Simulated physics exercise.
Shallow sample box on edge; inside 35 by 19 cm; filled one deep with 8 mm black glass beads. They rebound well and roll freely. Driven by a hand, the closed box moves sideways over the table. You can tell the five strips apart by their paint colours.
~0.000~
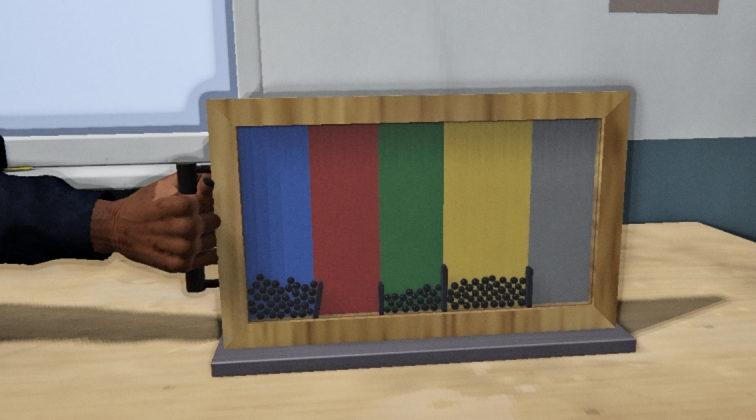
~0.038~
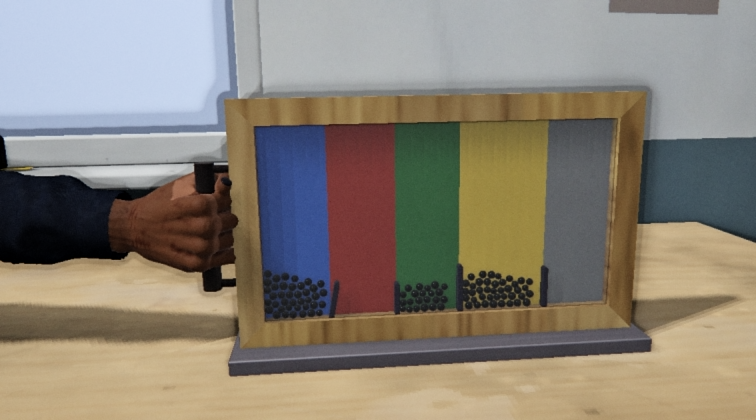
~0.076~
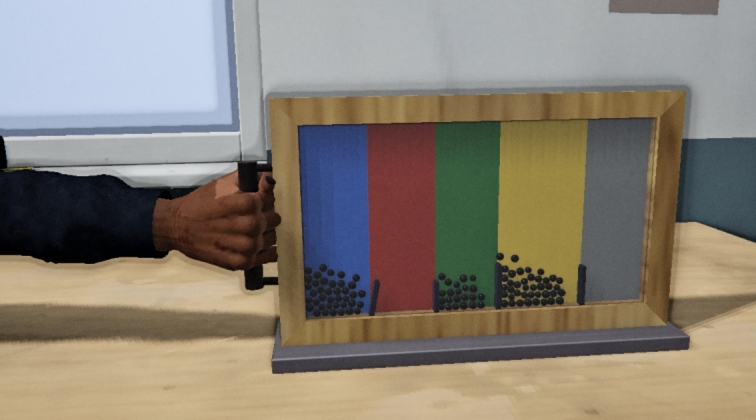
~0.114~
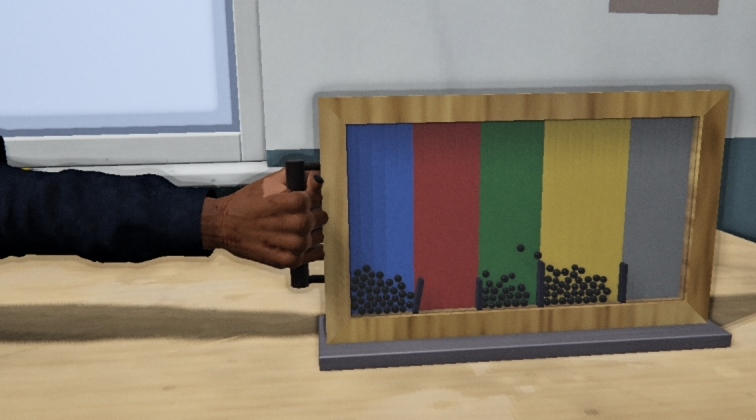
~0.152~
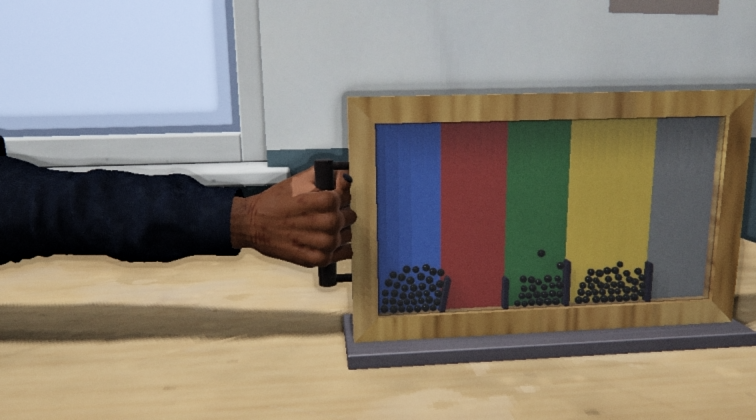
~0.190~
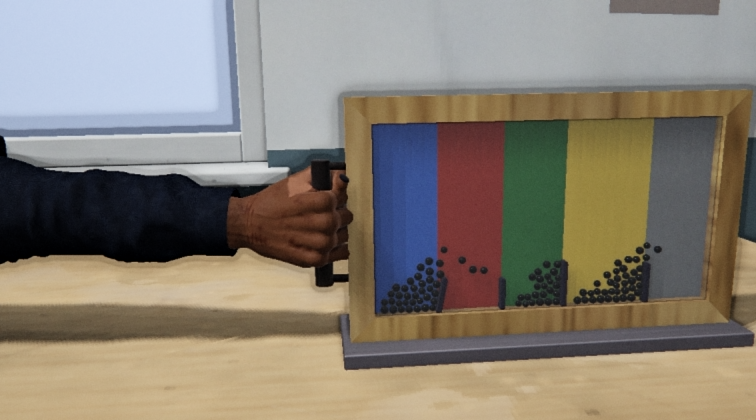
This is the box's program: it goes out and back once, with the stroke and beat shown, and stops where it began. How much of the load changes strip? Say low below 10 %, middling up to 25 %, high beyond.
I'd say a medium amount of the load moves.
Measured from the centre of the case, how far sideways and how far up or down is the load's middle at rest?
Left: About 2 cm; below: About 8 cm.
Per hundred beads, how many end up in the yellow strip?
Roughly 35 percent of the load.
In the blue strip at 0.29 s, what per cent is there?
About 25 % of the load.
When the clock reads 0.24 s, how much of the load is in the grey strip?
I'd put it near 5 in a hundred.
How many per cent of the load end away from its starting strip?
Roughly 20 per cent.
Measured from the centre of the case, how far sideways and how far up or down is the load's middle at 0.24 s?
About 1 cm left and 7 cm below.
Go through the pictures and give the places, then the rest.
The first frame shows at its start; about 100 beads; load centre (393, 297); top bead (260, 278); red (344, 146), blue (274, 148), green (411, 144), yellow (488, 142), grey (564, 140).
In the second frame, 2 cm to the right; load centre (403, 295); top bead (268, 274).
In the third frame, 6 cm to the right; load centre (439, 291); top bead (500, 256); wall ends (582, 267), (499, 265), (436, 283), (377, 282).
In the fourth frame, 10 cm to the right; load centre (483, 290); top bead (521, 248).
In the fifth frame, 13 cm to the right; load centre (519, 289); top bead (541, 253).
In the sixth frame, 12 cm to the right; load centre (525, 286); top bead (444, 250); red (471, 143), blue (404, 145), green (536, 142), yellow (611, 140), grey (684, 138).
After 0.24 s, it is 8 cm to the right; red 5 %, blue 30 %, green 30 %, yellow 30 %, grey 5 %; 20 % have changed strip.
After 0.29 s, it is 2 cm to the right; red 5 %, blue 25 %, green 30 %, yellow 30 %, grey 5 %; 20 % have changed strip.
After 0.33 s, it is at its start; red 5 %, blue 30 %, green 30 %, yellow 35 %, grey 5 %; 20 % have changed strip.
All still by 1.4 s, it is at its start; red 10 %, blue 30 %, green 25 %, yellow 35 %, grey 5 %; 20 % have changed strip.
